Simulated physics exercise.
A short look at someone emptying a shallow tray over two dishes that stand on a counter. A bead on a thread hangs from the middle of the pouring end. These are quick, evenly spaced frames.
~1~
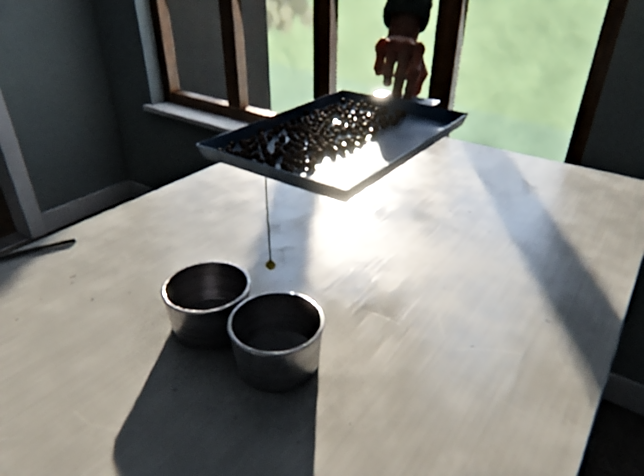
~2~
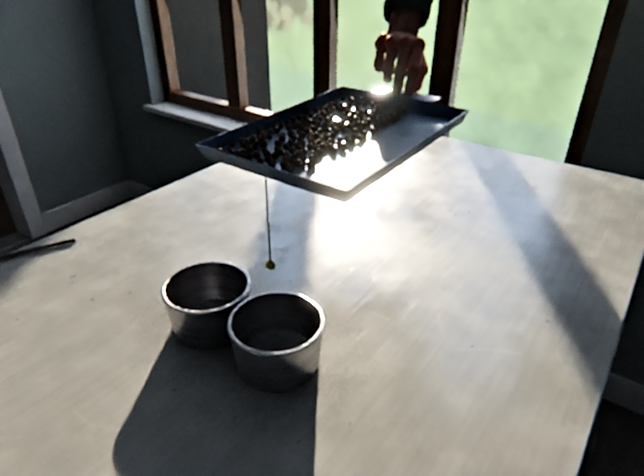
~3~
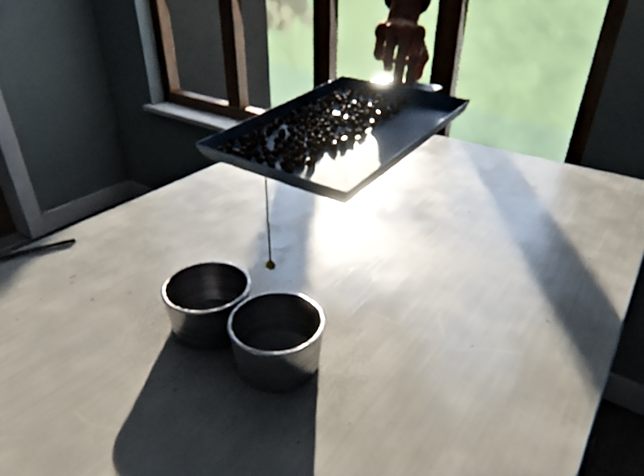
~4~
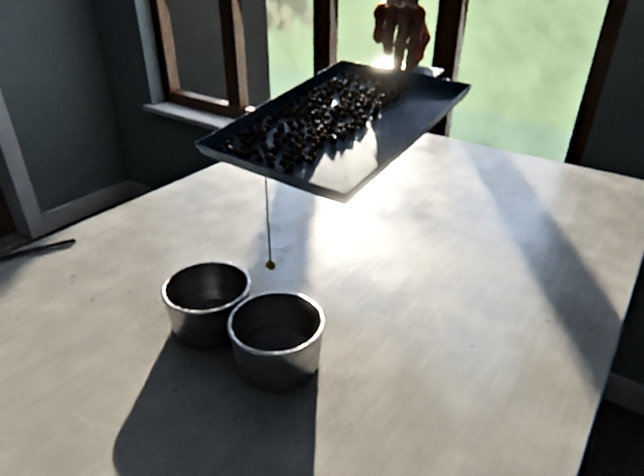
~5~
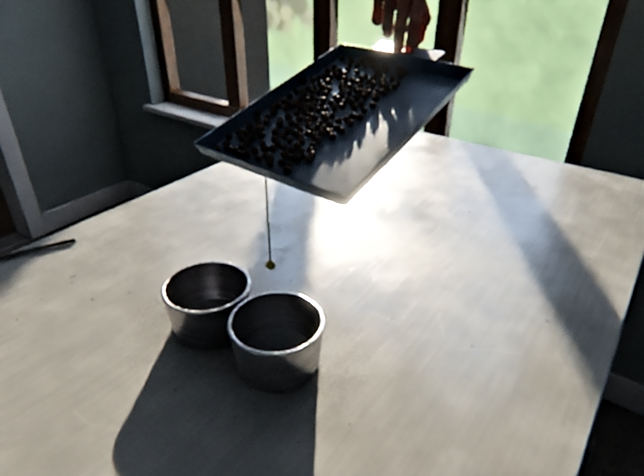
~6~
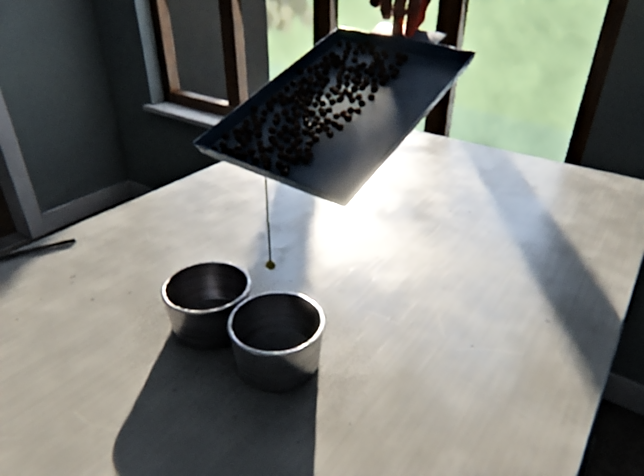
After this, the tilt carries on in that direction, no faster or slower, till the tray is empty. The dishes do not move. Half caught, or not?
Together they catch more than half.
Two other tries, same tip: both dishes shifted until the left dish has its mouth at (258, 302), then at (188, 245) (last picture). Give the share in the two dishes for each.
The first gives 80 %, the second 20 %.
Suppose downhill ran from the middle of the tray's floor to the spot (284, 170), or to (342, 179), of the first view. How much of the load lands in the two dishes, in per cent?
Roughly 90 per cent, and 20 per cent.
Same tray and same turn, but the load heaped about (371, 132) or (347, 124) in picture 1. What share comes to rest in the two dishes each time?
The first gives 70 %, the second 70 %.
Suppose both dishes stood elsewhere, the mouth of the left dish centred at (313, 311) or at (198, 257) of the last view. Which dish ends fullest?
One: The left dish. Two: The dish on the right.
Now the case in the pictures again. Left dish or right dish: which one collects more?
It is the right-hand dish.
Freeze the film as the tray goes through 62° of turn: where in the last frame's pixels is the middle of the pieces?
At about (279, 178).
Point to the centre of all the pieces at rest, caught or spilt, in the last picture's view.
Roughly at (272, 354).
Just after the last frame, tray tipped steeply; roughly two thirds on the tray; about a tenth in the right dish; just a few in the left dish; just a few outside both; roughly a quarter in the air.
A moment on, tray tipped right over; about a tenth on the tray; roughly a third in the right dish; about a tenth in the left dish; roughly a quarter outside both; roughly a quarter in the air.
Further on, tray tipped past a quarter turn; roughly half in the right dish; roughly a quarter in the left dish; roughly a quarter outside both.
When it is over, tray tipped past a quarter turn; roughly half in the right dish; roughly a quarter in the left dish; roughly a quarter outside both.
